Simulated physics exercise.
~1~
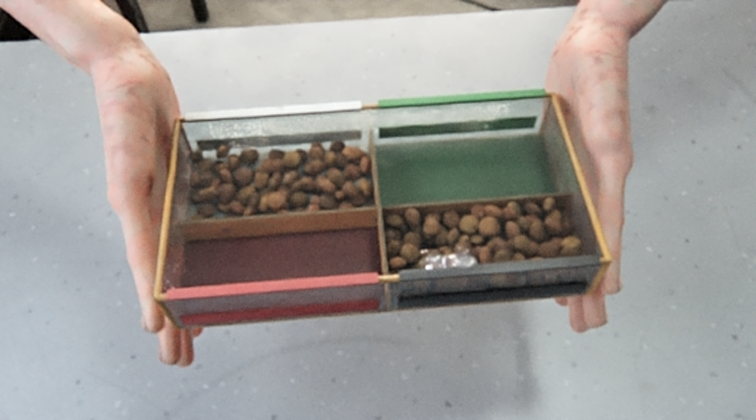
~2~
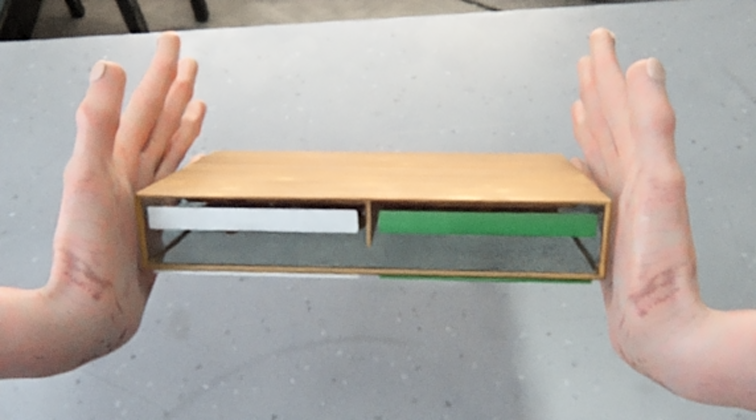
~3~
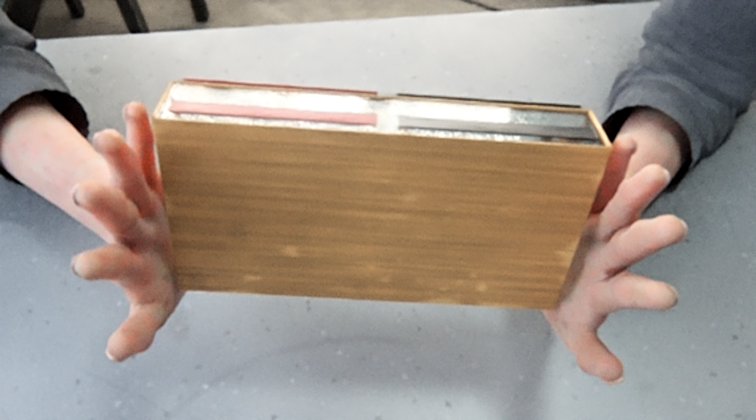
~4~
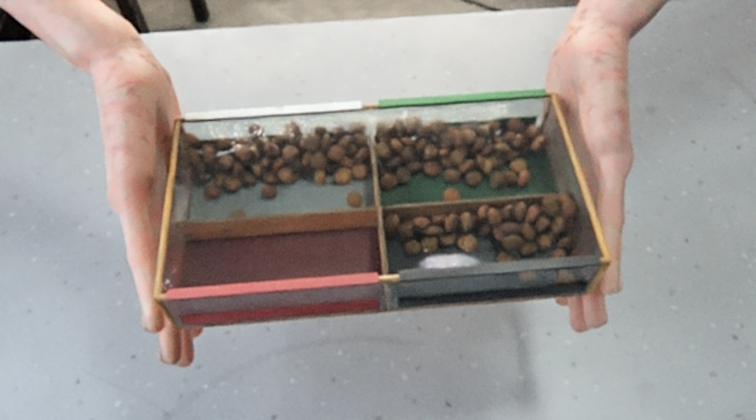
On a pale grey speckled tabletop seen from above, two hands hold a shallow wooden-edged box with a clear lid between their palms. Its four compartments are marked white at back left, green at back right, red at front left and black at front right, with brown kibble in the white and black ones. The hands tip the box until a plain wooden side and the white and green strips show. They keep turning it, and its broad wooden underside faces the viewer. Finally it lies face up again, kibble now in the white, green and black compartments, the red one empty.
